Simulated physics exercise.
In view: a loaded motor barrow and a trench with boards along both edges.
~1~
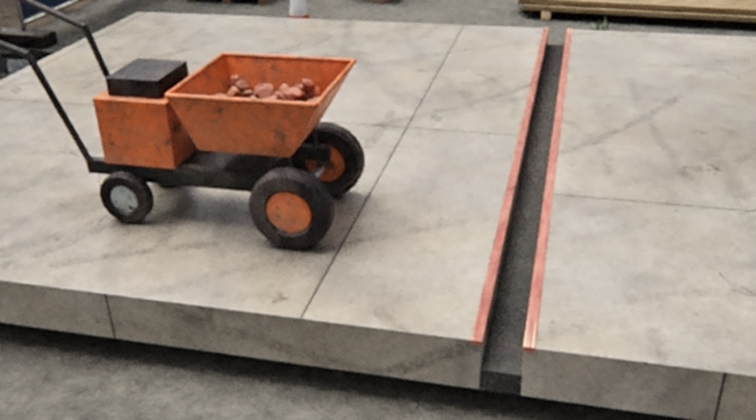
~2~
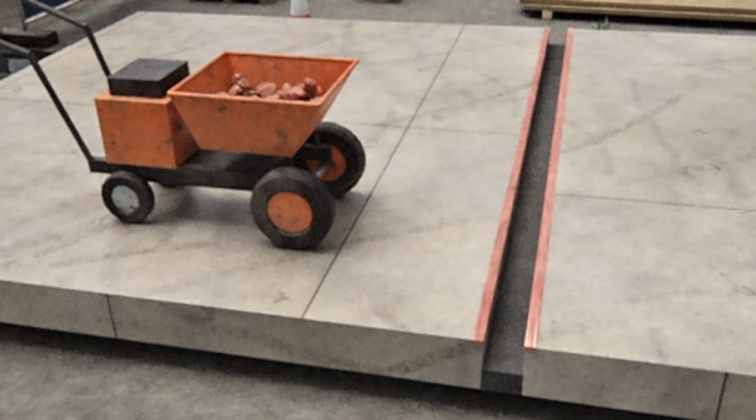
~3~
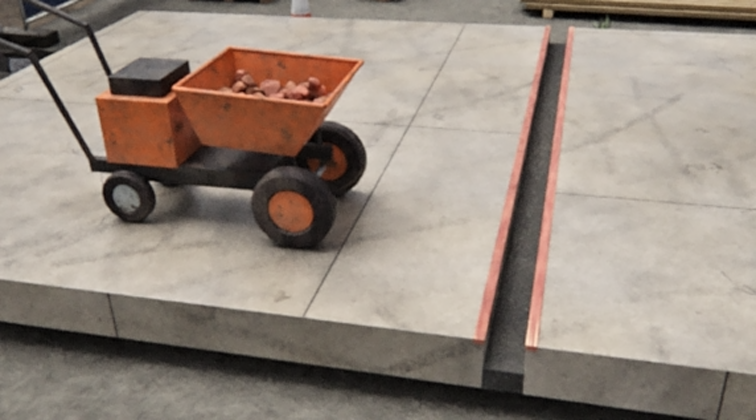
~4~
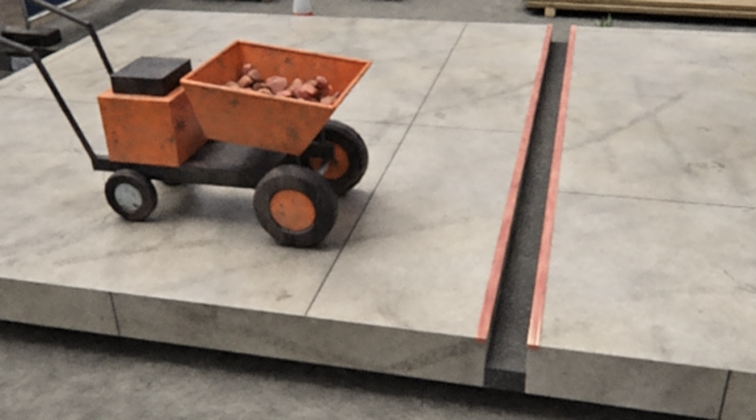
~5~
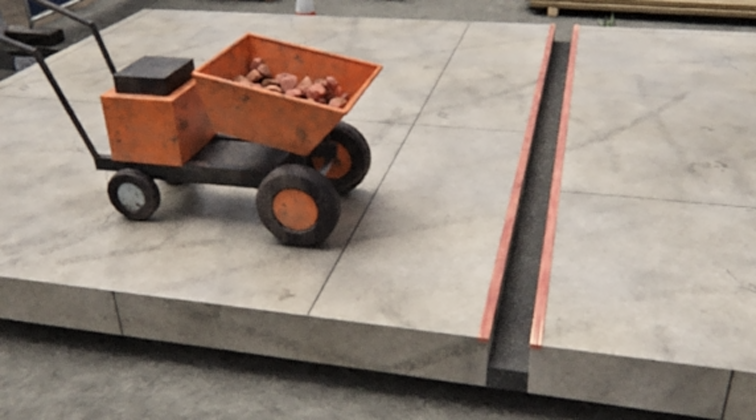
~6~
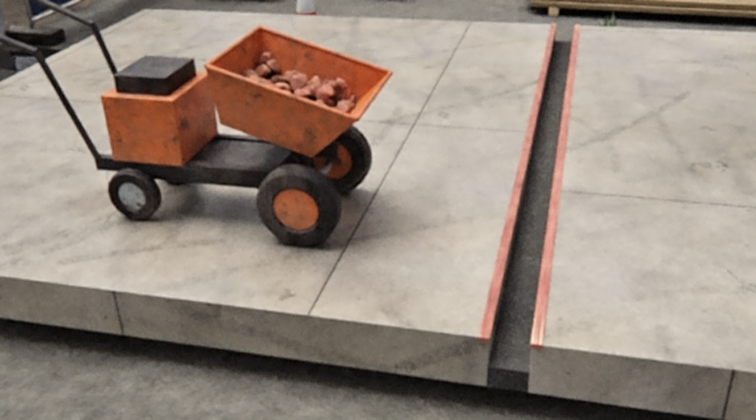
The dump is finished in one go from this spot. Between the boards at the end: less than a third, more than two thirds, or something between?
It catches less than a third.
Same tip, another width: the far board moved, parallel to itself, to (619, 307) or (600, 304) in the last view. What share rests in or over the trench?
About 10 and 10 per cent.
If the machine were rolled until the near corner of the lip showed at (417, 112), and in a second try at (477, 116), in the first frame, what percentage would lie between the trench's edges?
First some 60, then 0 per cent.
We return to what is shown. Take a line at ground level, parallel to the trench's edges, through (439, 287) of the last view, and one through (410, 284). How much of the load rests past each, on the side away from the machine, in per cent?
In turn 40 and 70 in a hundred.
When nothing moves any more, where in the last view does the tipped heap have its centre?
Near (463, 225).
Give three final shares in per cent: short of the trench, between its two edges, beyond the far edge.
Short near 65; between near 10; beyond near 0.
Soon after the last picture, skip tipped steeply; all in the skip.
A little later, skip tipped right over; most in the skip; a small part short of the trench.
Later still, skip tipped right over; about a quarter in the skip; about two thirds short of the trench; a small part in or heaped over the trench.
At rest, skip tipped right over; about a quarter in the skip; about two thirds short of the trench; a small part in or heaped over the trench; none beyond it.
